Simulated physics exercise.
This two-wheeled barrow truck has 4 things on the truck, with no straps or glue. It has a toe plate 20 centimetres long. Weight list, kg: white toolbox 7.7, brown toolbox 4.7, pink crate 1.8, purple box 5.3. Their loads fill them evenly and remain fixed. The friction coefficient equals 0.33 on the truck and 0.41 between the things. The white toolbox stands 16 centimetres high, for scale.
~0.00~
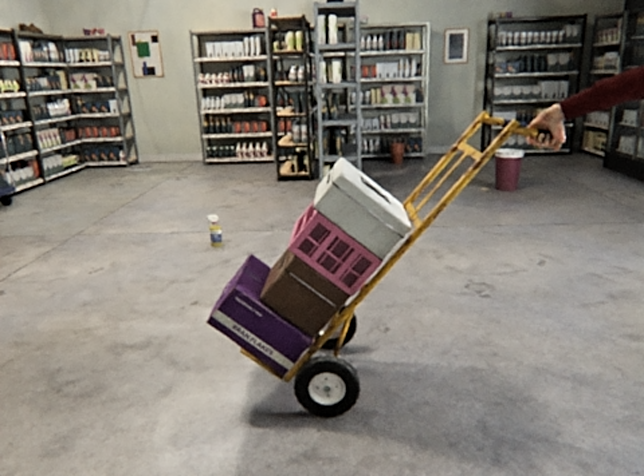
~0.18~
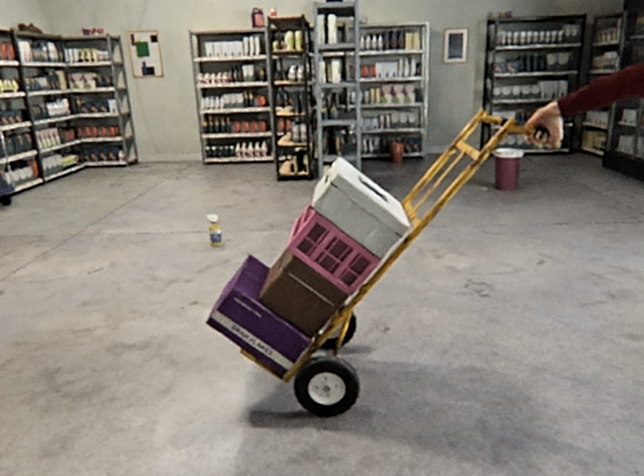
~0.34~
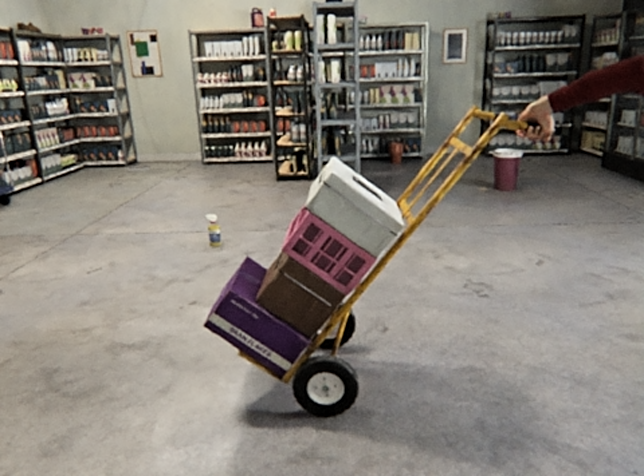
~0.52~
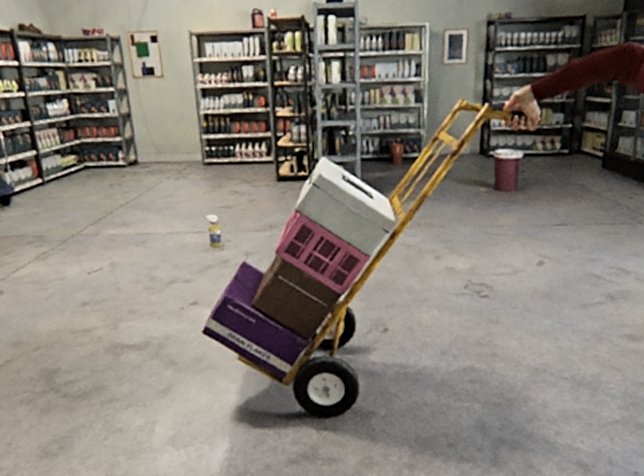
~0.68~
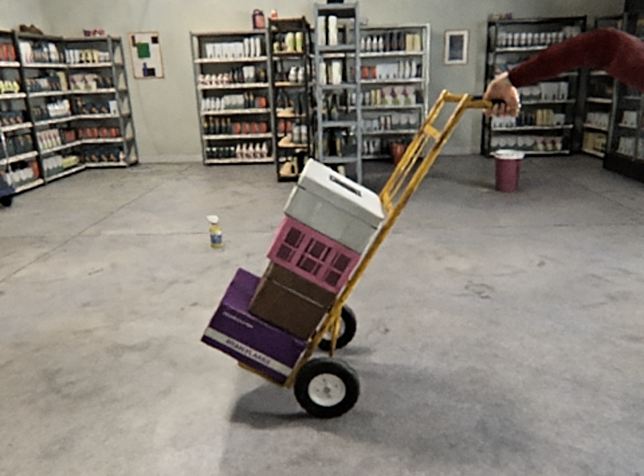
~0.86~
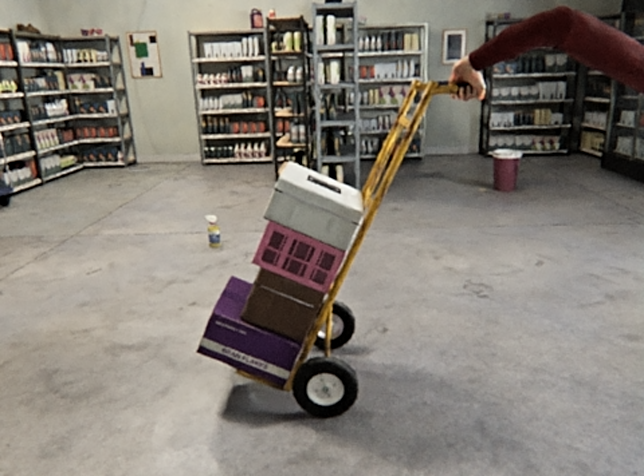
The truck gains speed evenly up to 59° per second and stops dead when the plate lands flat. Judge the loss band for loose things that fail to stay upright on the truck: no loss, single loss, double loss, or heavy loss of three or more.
Nothing tips or drops.
Around 1.46 s, truck upright; white toolbox tipped 3° against what carries it near (238, 223); brown toolbox tipped 3° against what carries it near (258, 310); pink crate tipped 3° against what carries it.
Around 1.86 s, truck upright; white toolbox tipped 8° against what carries it near (226, 223); brown toolbox tipped 8° against what carries it near (254, 308); pink crate tipped 8° against what carries it.
Finally (2.6 s), all 4 still in place (within 10 cm). In the last view, white toolbox near (247, 223), brown toolbox near (262, 311).
